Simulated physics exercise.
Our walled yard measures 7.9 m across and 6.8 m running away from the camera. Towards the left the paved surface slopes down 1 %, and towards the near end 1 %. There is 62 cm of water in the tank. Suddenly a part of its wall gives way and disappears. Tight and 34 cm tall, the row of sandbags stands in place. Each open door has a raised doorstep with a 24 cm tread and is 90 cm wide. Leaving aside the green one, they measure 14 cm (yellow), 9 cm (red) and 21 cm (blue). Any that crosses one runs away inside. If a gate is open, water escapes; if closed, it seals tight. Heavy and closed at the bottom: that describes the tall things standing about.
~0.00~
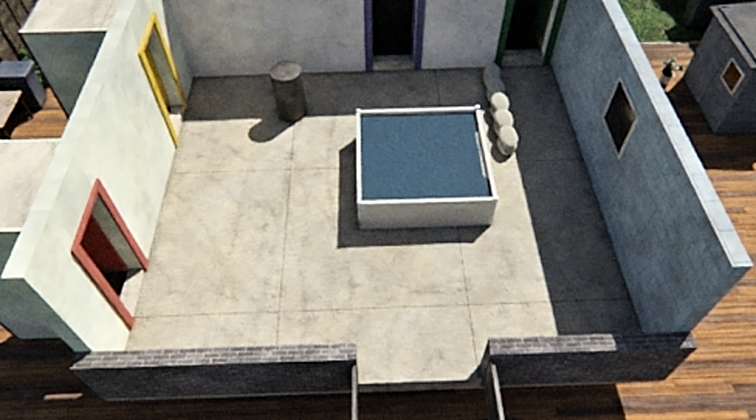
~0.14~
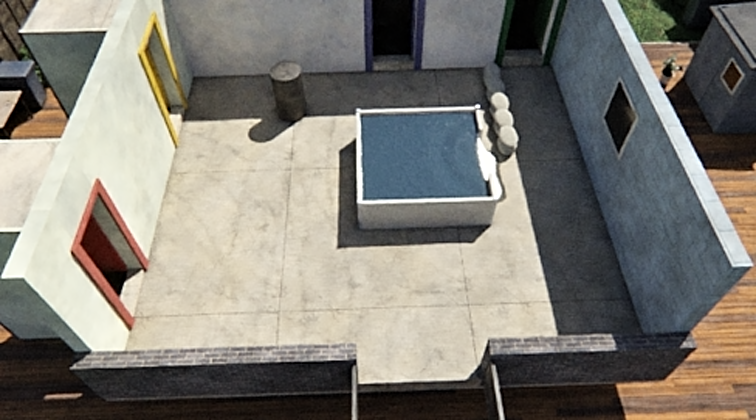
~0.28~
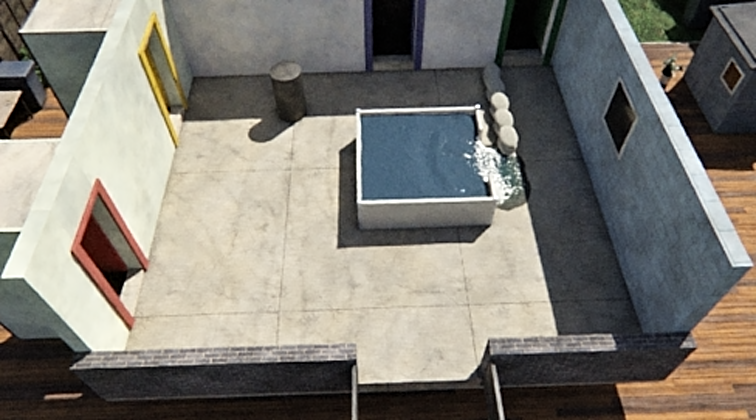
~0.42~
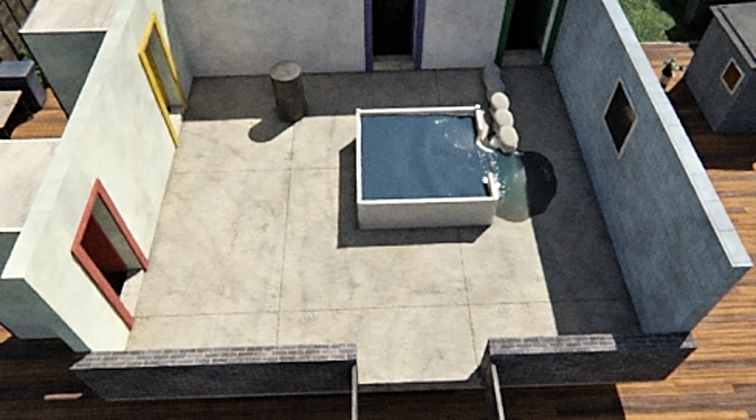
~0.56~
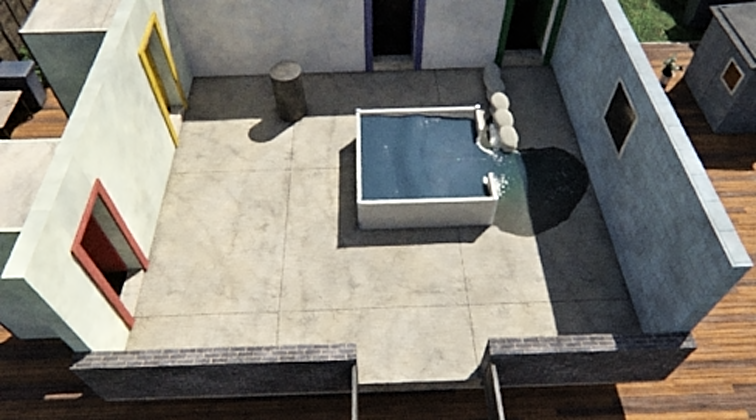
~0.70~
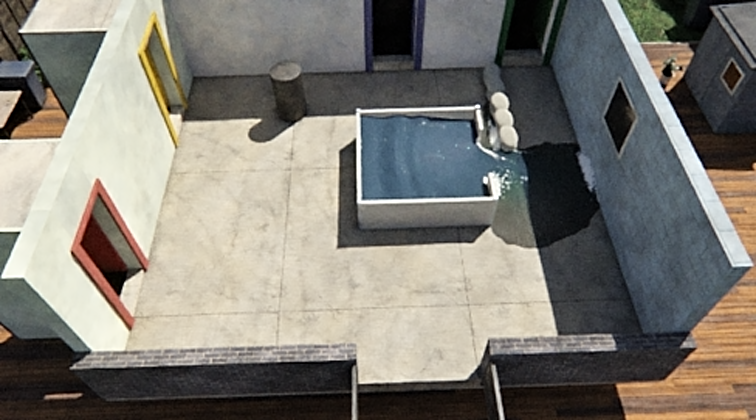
In a walled yard, water bursts from the tank's right side and spreads rightward.
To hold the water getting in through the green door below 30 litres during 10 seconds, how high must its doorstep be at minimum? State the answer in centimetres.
15 cm.
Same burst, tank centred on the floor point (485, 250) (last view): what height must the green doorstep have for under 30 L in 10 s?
Then close to 20 cm.
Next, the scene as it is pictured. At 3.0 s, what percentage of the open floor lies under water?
Wet: Close to 25 %.
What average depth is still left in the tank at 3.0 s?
It averages close to 33 centimetres.
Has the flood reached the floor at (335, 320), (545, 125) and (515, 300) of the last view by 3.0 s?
First bone-dry, second wet through, third wet through.
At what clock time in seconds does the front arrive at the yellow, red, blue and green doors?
Arrives: Yellow 7.0 s / red 6.5 s / blue 2.6 s / green 2.0 s.
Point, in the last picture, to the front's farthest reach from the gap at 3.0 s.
Pixel: About (641, 357).
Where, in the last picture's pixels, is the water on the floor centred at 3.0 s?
Centre of mass: About (477, 184) px.
After 1.4 s water covers 15 % of the floor, deepest (40 cm) near (581, 174); it has not reached the green door.
After 3.0 s water covers 25 % of the floor, deepest (31 cm) near (641, 357); 22 cm at the green door, 0 litres in over its 25 cm doorstep.
After 10.0 s water covers 85 % of the floor, deepest (14 cm) near (605, 358); 8 cm at the green door, 0 litres in over its 25 cm doorstep.
At the green door as built, the water arrived by 2.0 s and peaked near 22 cm at 3.4 s.
Run again over the same 10 s with other heights there, 56 litres in over 13 cm, 11 litres over 17.5 cm. The limit of 30 litres is kept from about 15 cm up.
